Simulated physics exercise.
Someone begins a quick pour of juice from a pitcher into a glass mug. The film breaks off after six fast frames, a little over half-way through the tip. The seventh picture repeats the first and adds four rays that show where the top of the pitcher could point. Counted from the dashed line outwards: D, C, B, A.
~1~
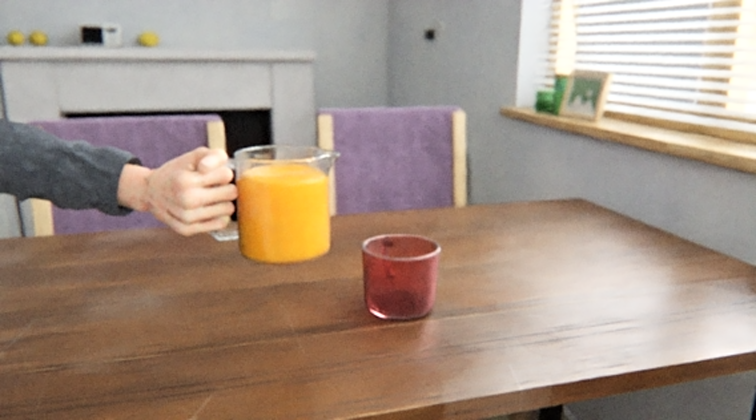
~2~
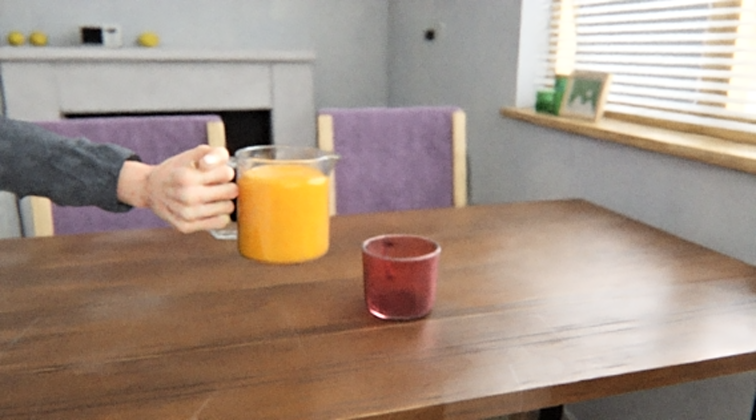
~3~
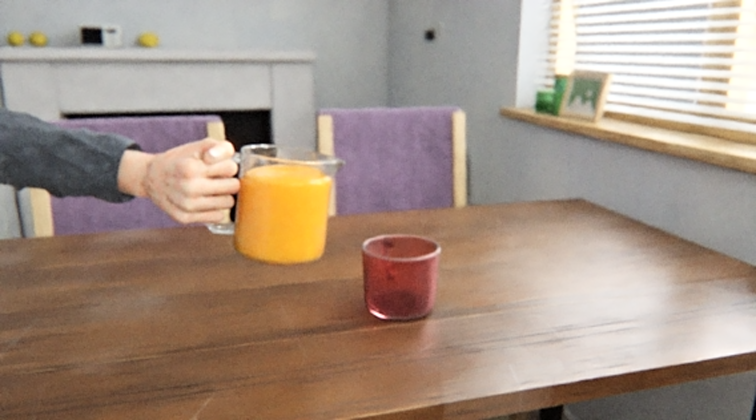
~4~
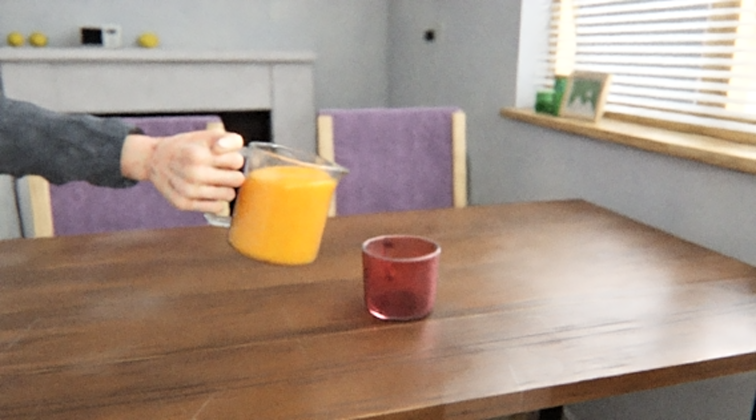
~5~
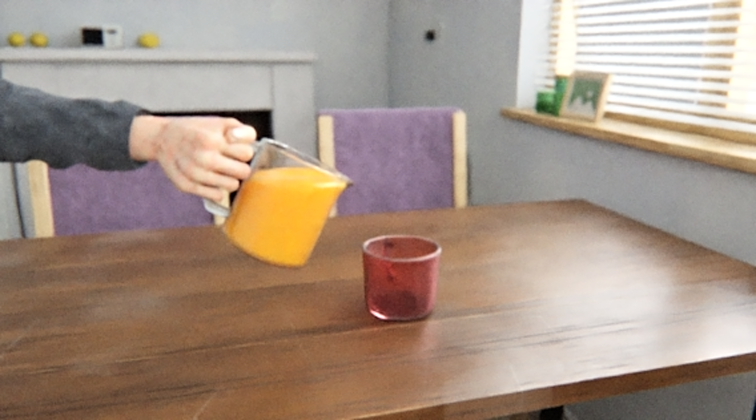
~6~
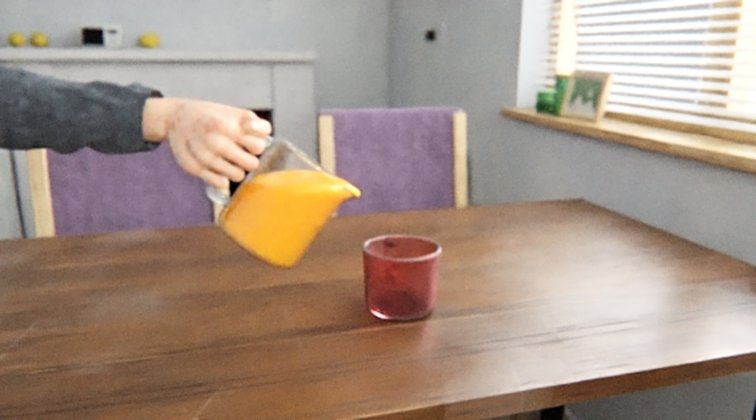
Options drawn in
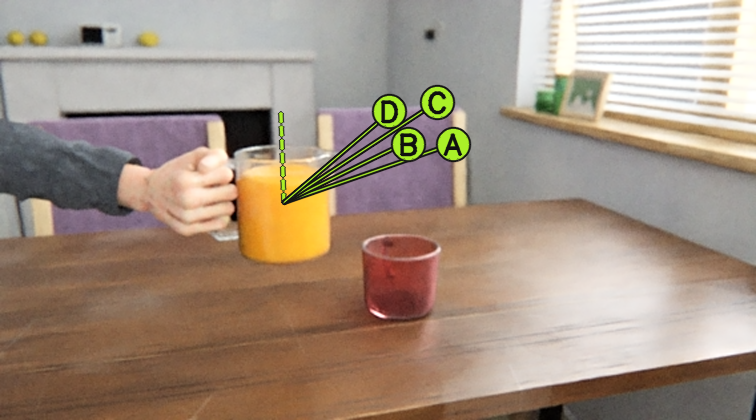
At a wooden dining table with purple chairs behind it, a hand holds a clear pitcher of orange juice upright to the left of a red glass, then gradually tilts it rightward until the juice reaches the lip.
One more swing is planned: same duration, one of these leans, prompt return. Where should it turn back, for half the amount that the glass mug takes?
Choose C.
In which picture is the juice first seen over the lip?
Picture 6.
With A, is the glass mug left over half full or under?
Over half.
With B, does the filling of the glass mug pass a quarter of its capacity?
Yes.
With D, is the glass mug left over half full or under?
Under.
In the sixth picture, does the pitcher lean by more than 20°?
Yes.
On the marked copy, A at (437, 149); B at (391, 149); C at (422, 111); D at (376, 123).
If A is chosen, the glass mug ends with about 73 % of what it can hold; 8 % of the juice is spilt.
If B is chosen, the glass mug ends with about 65 % of what it can hold.
If C is chosen, the glass mug ends with about 49 % of what it can hold.
If D is chosen, the glass mug ends with about 35 % of what it can hold.
